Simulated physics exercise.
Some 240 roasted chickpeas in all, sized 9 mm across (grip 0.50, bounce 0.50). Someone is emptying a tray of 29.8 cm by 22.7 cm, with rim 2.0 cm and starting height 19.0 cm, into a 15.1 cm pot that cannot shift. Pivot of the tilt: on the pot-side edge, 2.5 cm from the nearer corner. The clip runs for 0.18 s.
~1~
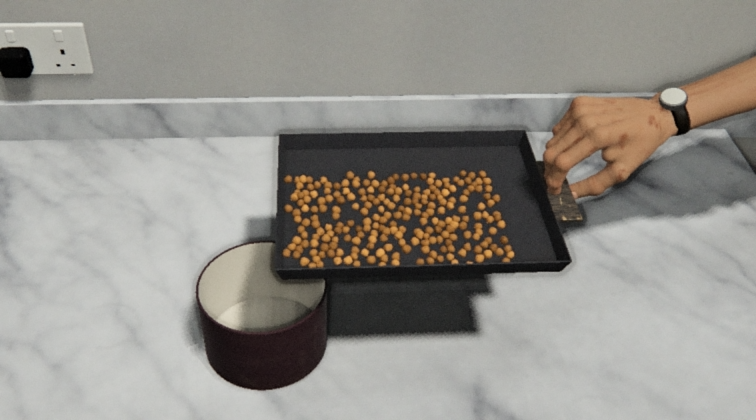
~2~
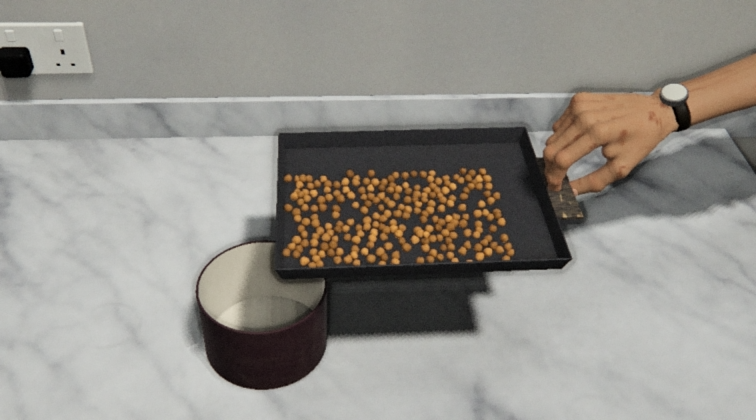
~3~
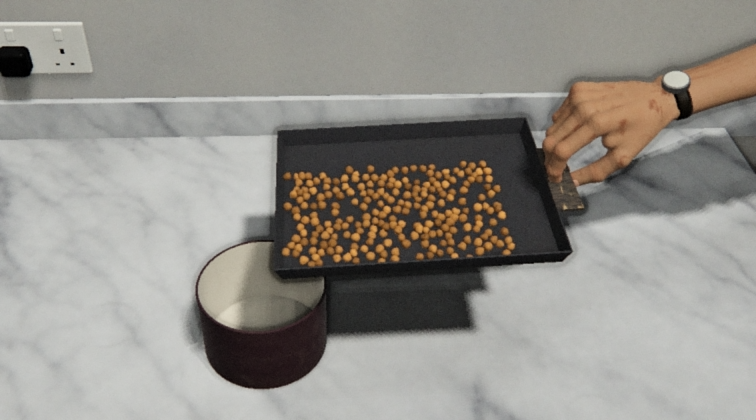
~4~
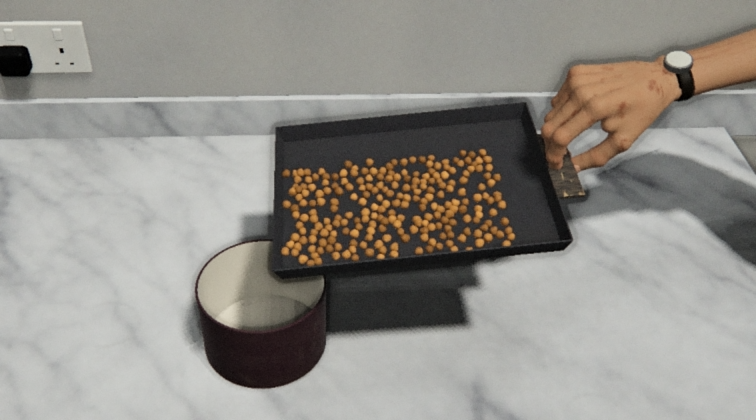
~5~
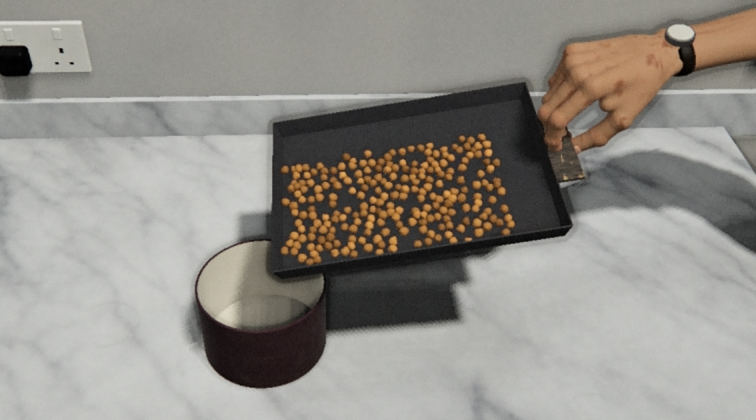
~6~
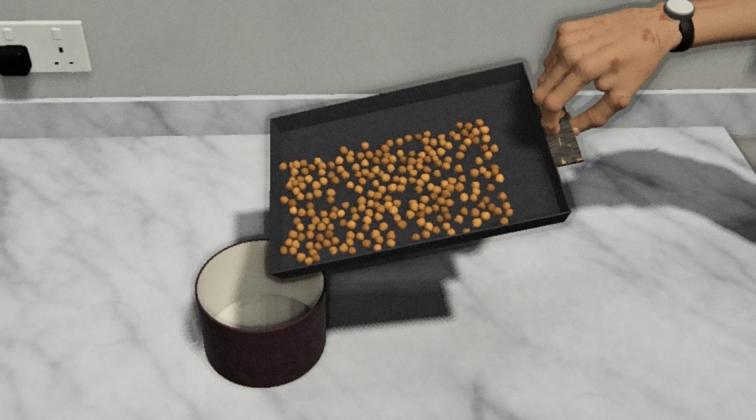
A hand wearing a watch gradually raising the right side of a dark tray of roasted chickpeas beside a round pot.
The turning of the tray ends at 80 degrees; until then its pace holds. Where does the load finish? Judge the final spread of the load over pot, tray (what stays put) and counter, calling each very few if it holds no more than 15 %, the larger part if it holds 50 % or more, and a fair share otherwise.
Final spread - pot: A fair share, tray: Very few, counter: The larger part.
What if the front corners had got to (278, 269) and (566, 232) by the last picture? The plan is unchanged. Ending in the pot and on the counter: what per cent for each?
Pot: 0, counter: 90.
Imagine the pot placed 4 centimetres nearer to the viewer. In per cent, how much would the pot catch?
Estimated share: Around 80 in a hundred.
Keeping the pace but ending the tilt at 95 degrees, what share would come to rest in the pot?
Pot share: About 25 per cent.
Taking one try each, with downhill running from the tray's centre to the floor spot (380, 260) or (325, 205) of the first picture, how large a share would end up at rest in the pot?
I'd put it at about 0 per cent for the first tilt and about 40 per cent for the second.
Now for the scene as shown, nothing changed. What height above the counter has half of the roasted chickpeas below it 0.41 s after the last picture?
Some 24 cm above the counter.
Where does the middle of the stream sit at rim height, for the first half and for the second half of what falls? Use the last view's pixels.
(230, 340) first, (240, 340) later, roughly.
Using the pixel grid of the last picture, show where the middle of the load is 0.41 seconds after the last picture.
Approx. (284, 214).
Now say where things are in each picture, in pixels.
Tray tilt 0 degrees, front corners at (282, 265) and (564, 257); middle of the pieces at (397, 215); pot at (262, 285), in the first frame.
Tray tilt 1 degrees, front corners at (282, 265) and (565, 255); middle of the pieces at (397, 214), in the second frame.
Tray tilt 3 degrees, front corners at (280, 265) and (565, 248); middle of the pieces at (397, 210), in the third frame.
Tray tilt 7 degrees, front corners at (279, 265) and (565, 236), lowest corner left front; middle of the pieces at (396, 203), in the fourth frame.
Tray tilt 11 degrees, front corners at (278, 266) and (565, 222), lowest corner left front; middle of the pieces at (394, 195), in the fifth frame.
Tray tilt 16 degrees, front corners at (276, 267) and (563, 208), lowest corner left front; middle of the pieces at (392, 188); pot at (261, 282), in the sixth frame.
Then, 0.24 s after the last picture, tilt 48 degrees; the tray holds 100 %, the pot 0 %.
Then, 0.41 s after the last picture, tilt 70 degrees; the tray holds 100 %, the pot 0 %.
Then, 0.69 s after the last picture, tilt 80 degrees; the tray holds 35 %, the pot 10 %.
In the end, pot 30 %, tray 5 %, counter 65 %.
